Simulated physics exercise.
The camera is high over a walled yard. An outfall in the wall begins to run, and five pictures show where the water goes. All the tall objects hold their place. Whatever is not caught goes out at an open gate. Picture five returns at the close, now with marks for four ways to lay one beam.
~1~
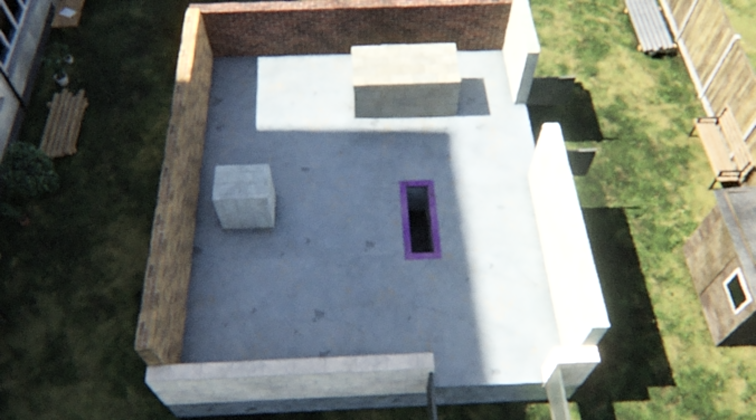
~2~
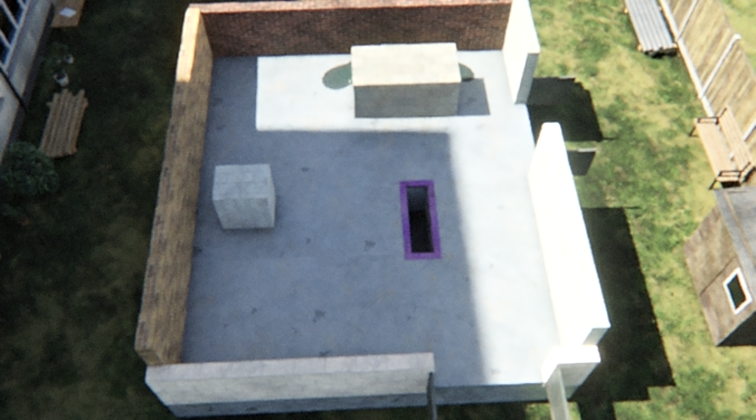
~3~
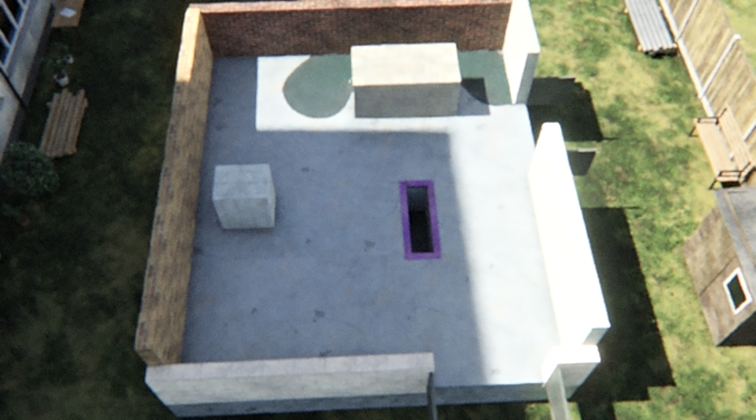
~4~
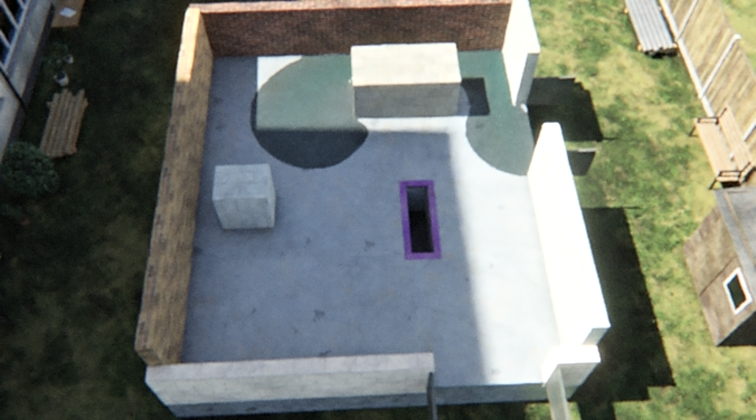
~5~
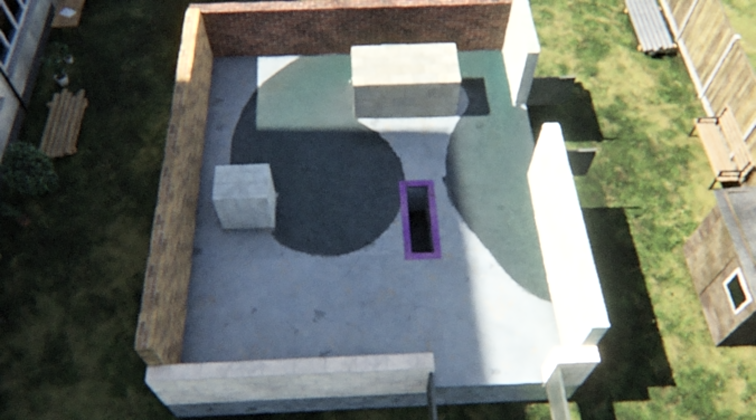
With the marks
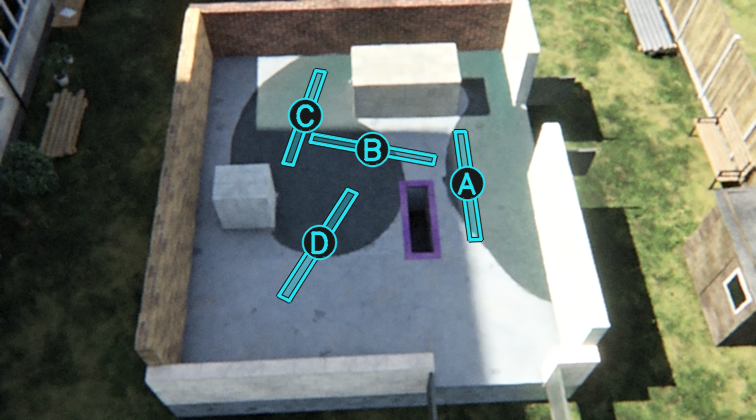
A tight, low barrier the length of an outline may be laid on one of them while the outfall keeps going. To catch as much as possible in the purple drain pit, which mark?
Choose C.
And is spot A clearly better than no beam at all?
No, hardly at all.
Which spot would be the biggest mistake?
B.
On the marked copy, A from (475, 239) to (460, 131); B from (311, 138) to (434, 160); C from (287, 164) to (320, 71); D from (283, 298) to (352, 191).
For spot A, about 7 % of the stream runs into the purple drain pit, about 91 % out by the gates.
For spot B, about 3 % of the stream runs into the purple drain pit, about 95 % out by the gates.
For spot C, about 12 % of the stream runs into the purple drain pit, about 85 % out by the gates.
For spot D, about 8 % of the stream runs into the purple drain pit, about 91 % out by the gates.
